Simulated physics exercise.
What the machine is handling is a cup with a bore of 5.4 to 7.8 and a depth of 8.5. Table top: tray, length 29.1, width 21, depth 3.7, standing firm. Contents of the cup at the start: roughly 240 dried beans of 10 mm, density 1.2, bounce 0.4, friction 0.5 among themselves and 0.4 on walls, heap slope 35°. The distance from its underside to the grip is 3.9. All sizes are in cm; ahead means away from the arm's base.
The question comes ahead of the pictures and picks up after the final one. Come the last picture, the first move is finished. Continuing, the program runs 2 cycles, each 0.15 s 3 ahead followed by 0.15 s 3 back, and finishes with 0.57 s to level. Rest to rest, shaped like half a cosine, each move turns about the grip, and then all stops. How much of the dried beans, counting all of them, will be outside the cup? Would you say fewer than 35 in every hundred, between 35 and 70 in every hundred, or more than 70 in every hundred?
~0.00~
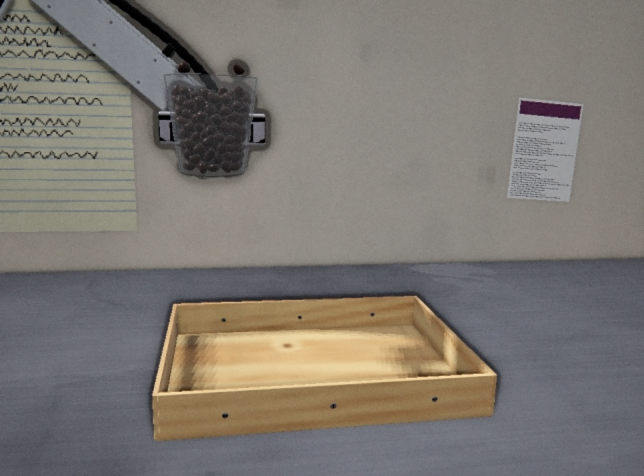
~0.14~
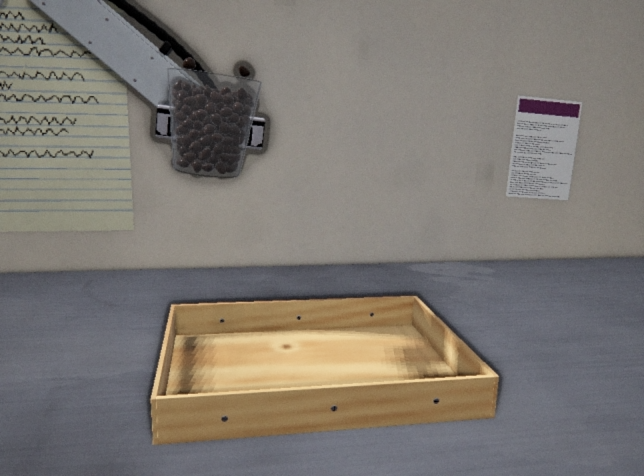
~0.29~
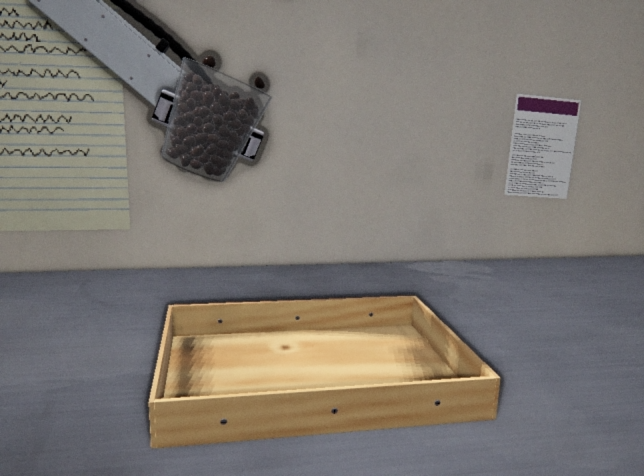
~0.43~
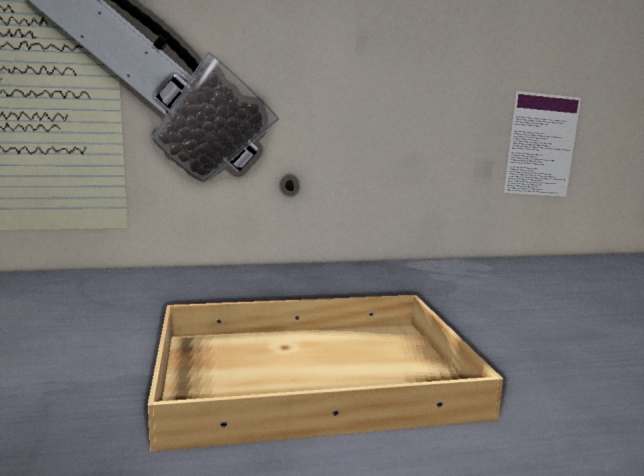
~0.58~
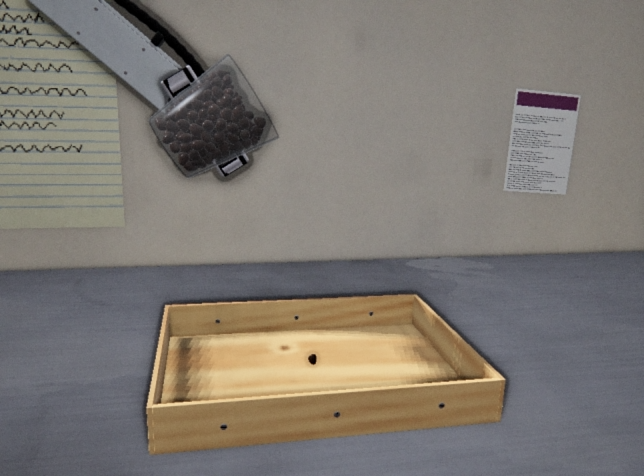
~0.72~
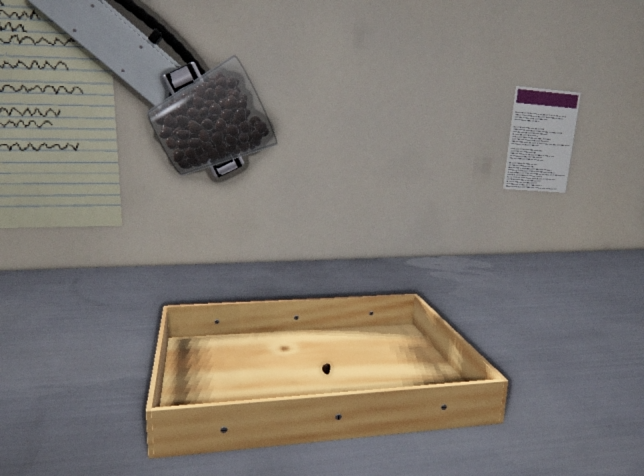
Fewer than 35 in every hundred.
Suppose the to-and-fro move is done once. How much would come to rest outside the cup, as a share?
Then roughly 10 percent.
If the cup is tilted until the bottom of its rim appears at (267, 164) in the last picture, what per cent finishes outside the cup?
Around 65 per cent of it.
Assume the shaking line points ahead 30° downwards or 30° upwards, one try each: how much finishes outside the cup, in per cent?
You'd get about 5 per cent with the first setting and about 20 per cent with the second.
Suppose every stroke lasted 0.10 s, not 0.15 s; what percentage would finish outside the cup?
Roughly 40 percent would.
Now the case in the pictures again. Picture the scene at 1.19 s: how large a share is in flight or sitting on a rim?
About 2 per cent.
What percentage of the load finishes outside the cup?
I'd guess near 15 per cent.
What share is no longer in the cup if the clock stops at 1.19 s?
Roughly 10 percent is out.
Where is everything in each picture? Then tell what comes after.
The first picture shows the cup middle at (212, 127), level; upper third of the load around (211, 102), from x 175 to 245, top at y 65; 237 in the cup.
The second picture shows the cup middle at (211, 127), tilted 6° forward; upper third of the load around (211, 101), from x 180 to 250, top at y 65.
The third picture shows the cup middle at (210, 126), tilted 22° forward; upper third of the load around (210, 102), from x 170 to 260, top at y 60.
The fourth picture shows the cup middle at (210, 125), tilted 42° forward; upper third of the load around (214, 103), from x 165 to 290, top at y 75; 236 in the cup, 1 in flight or on a rim.
The fifth picture shows the cup middle at (210, 124), tilted 58° forward; upper third of the load around (215, 103), from x 160 to 310, top at y 75; 236 in the cup, 1 in the tray.
The sixth picture shows the cup middle at (209, 123), tilted 64° forward; upper third of the load around (215, 103), from x 160 to 325, top at y 80; 236 in the cup, 1 in the tray.
After 1.19 s, tilted 64° forward, highest piece 27 above the table; 215 in the cup, 18 in the tray, 4 in flight or on a rim.
After 1.66 s, tilted 23° forward, highest piece 28 above the table; 205 in the cup, 32 in the tray.
After 2.09 s, level, highest piece 29 above the table; 205 in the cup, 32 in the tray.
After 3.14 s, level, highest piece 29 above the table; 205 in the cup, 32 in the tray.
In the end, 205 in the cup, 32 in the tray. That is 14 % outside the cup.
